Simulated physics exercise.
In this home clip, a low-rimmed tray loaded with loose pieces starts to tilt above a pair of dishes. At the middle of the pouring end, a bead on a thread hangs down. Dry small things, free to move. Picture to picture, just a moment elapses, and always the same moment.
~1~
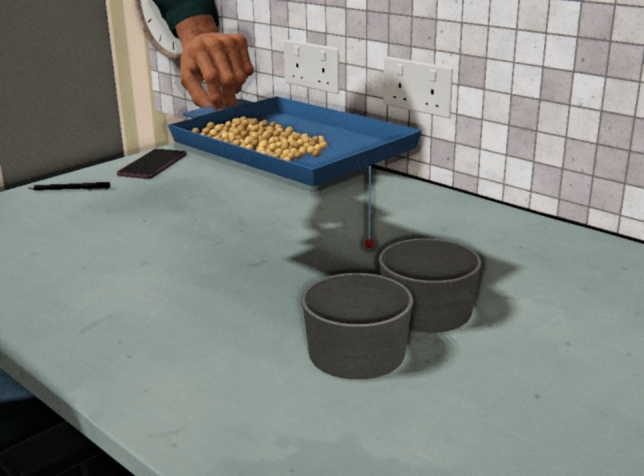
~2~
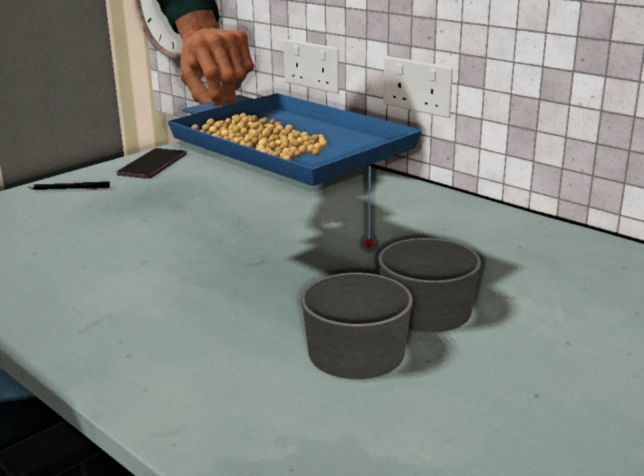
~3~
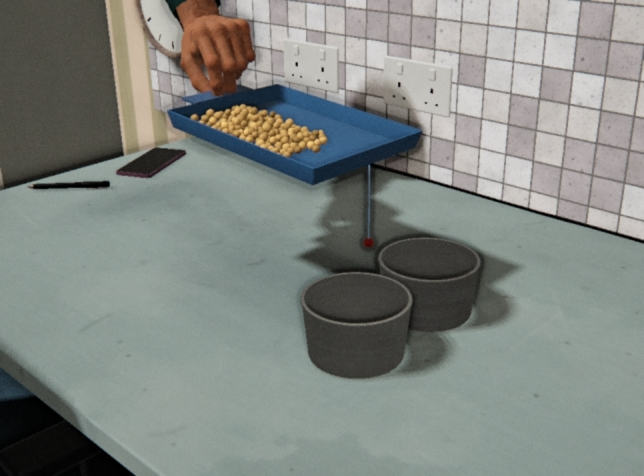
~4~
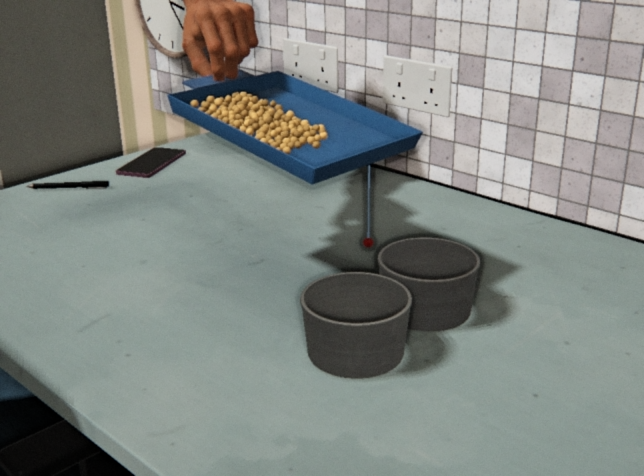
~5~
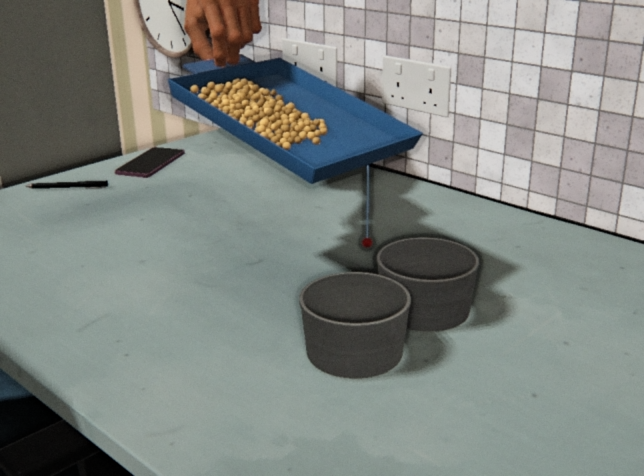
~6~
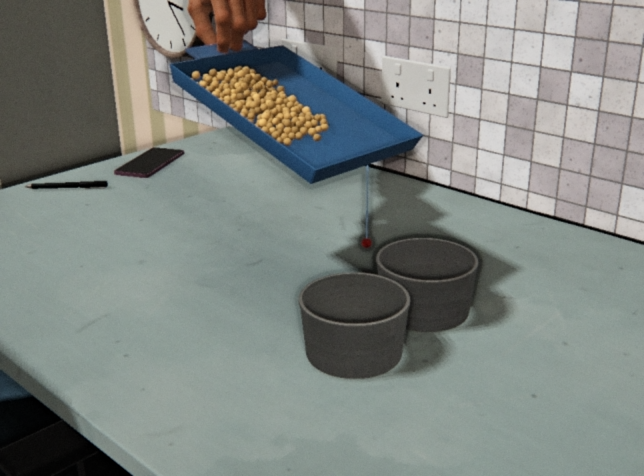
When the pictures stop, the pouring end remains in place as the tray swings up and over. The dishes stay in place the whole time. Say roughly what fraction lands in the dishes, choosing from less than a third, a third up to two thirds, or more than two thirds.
By the end the two dishes capture a big share, above two thirds.
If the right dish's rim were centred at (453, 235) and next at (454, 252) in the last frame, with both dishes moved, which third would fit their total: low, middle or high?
The two tries give, in order: More than two thirds; beyond two thirds.
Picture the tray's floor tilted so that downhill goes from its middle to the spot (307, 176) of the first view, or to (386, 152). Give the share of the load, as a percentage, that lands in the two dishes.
First heading 40 %, second heading 60 %.
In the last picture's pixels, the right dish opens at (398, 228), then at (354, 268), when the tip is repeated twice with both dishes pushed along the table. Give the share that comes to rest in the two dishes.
10 %, then 30 %.
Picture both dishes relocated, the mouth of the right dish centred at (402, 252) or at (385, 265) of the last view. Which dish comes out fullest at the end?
In order: The right-hand one. Then: The right-hand one.
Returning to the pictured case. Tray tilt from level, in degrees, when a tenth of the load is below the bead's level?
It's turned some 80 degrees by then.
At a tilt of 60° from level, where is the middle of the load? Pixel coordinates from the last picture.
Near the pixel (355, 139).
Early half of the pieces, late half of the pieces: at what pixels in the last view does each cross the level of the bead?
The first part at (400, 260); the rest at (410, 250).
Soon, tray tipped steeply; nearly all on the tray; a stray few in the left dish; a stray few in the right dish; a stray few in the air.
A while on, tray tipped right over; most on the tray; a small part in the left dish; a small part in the right dish; a stray few outside both; a stray few in the air.
Towards the end, tray tipped past a quarter turn; about a third in the left dish; about half in the right dish; a small part outside both.
Finally, tray tipped past a quarter turn; about a third in the left dish; about half in the right dish; a small part outside both.
